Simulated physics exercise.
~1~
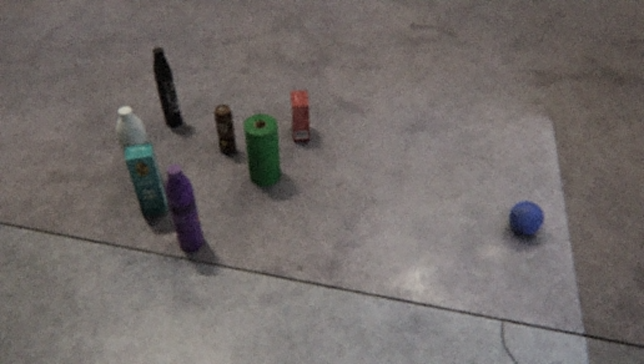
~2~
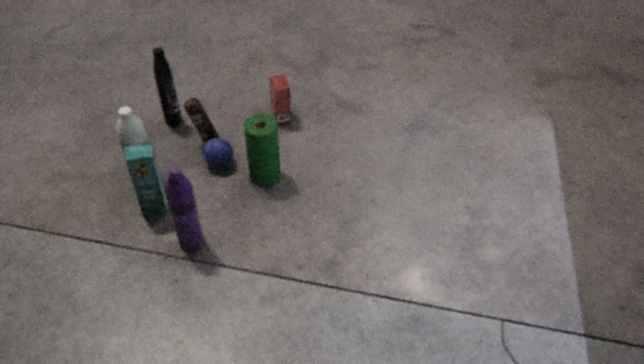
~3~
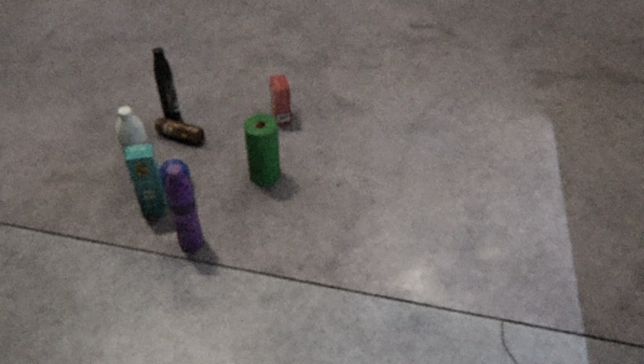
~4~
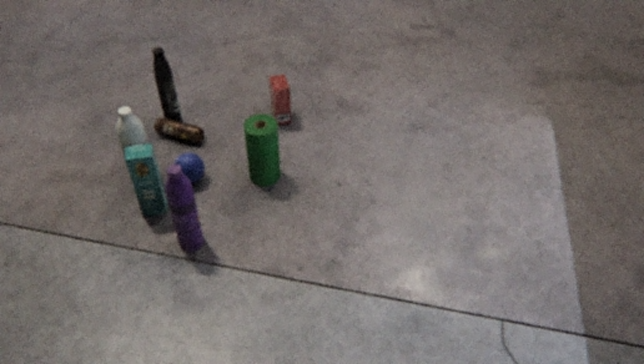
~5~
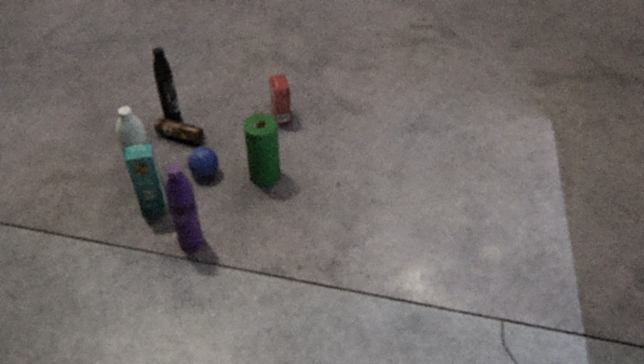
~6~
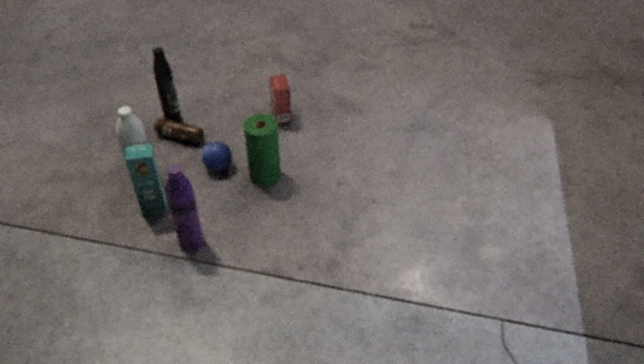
A green roll stands on a grey concrete floor seen from above, with a small brown can and a black bottle to its left, a red carton behind it, and a white bottle, turquoise carton and purple bottle at the far left. A blue ball starts well off to the right. It travels left into the group, where the red carton shifts slightly left and back and the brown can leans. The can topples onto its side as the ball passes behind the purple bottle. The ball then drifts back right, ending near the green roll, with only the can down.
